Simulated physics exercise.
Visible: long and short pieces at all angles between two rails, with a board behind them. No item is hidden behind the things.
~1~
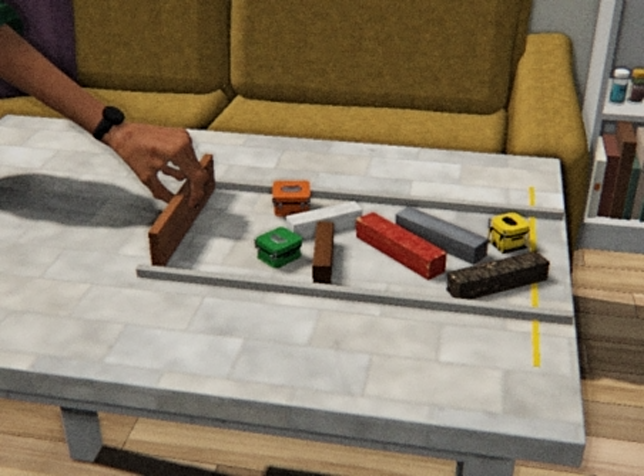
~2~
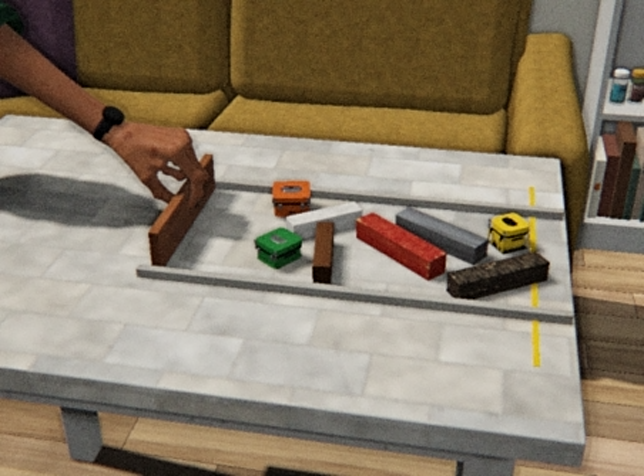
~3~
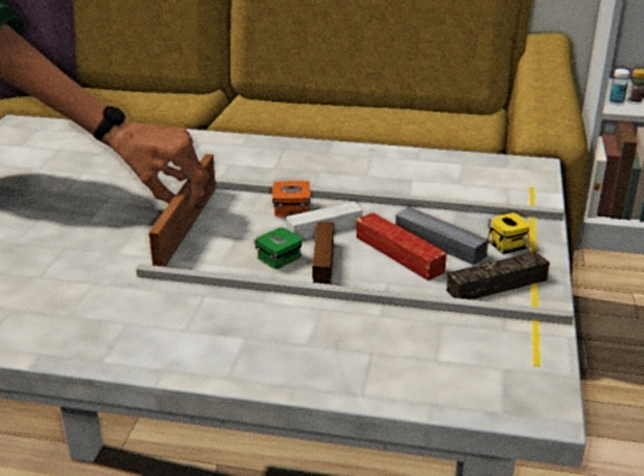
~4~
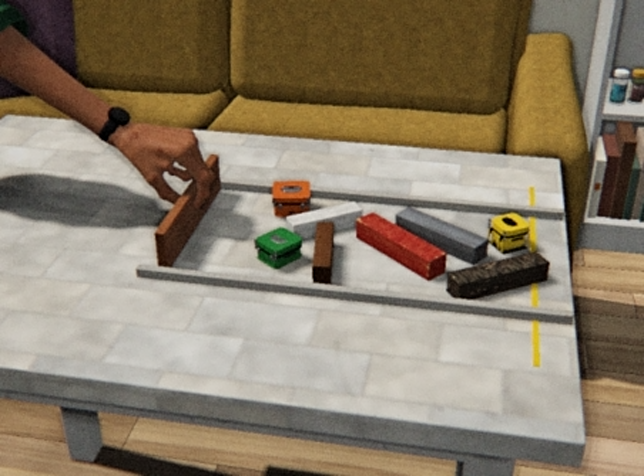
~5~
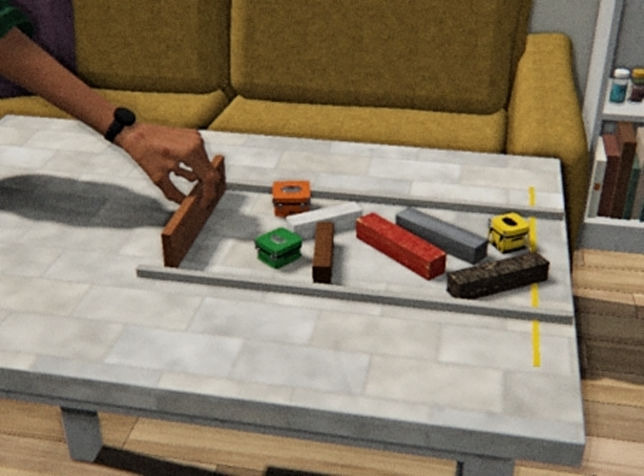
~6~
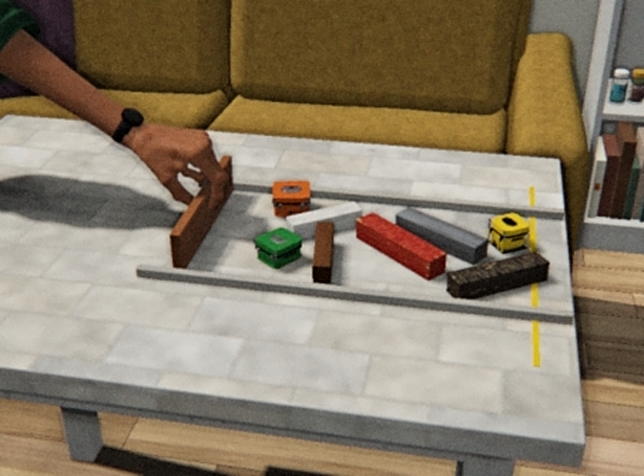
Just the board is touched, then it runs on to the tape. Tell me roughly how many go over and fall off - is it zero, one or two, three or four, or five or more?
Roughly five or more fall off.
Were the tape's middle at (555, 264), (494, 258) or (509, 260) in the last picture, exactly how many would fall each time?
7, 3, 4.
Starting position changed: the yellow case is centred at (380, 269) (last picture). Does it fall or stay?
If so, it ends up falling.
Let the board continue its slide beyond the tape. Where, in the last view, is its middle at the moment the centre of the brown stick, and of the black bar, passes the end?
Roughly at (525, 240) and roughly at (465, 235).
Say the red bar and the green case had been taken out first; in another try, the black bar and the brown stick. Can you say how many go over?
Tally per try: 3 / 3.
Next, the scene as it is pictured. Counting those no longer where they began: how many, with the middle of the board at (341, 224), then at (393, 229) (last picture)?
The first count is 6, and then it's 7.
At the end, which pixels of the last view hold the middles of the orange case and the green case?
About (553, 218), and the other about (552, 274).
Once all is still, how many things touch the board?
The count in contact is 2.
Soon after, none off yet; yellow case at rest near (509, 233); black bar at rest near (498, 276); grey stick moving near (446, 237).
In the end, the number that fall off is five or more; gone, white bar, brown stick, red bar, grey stick, black bar and yellow case.
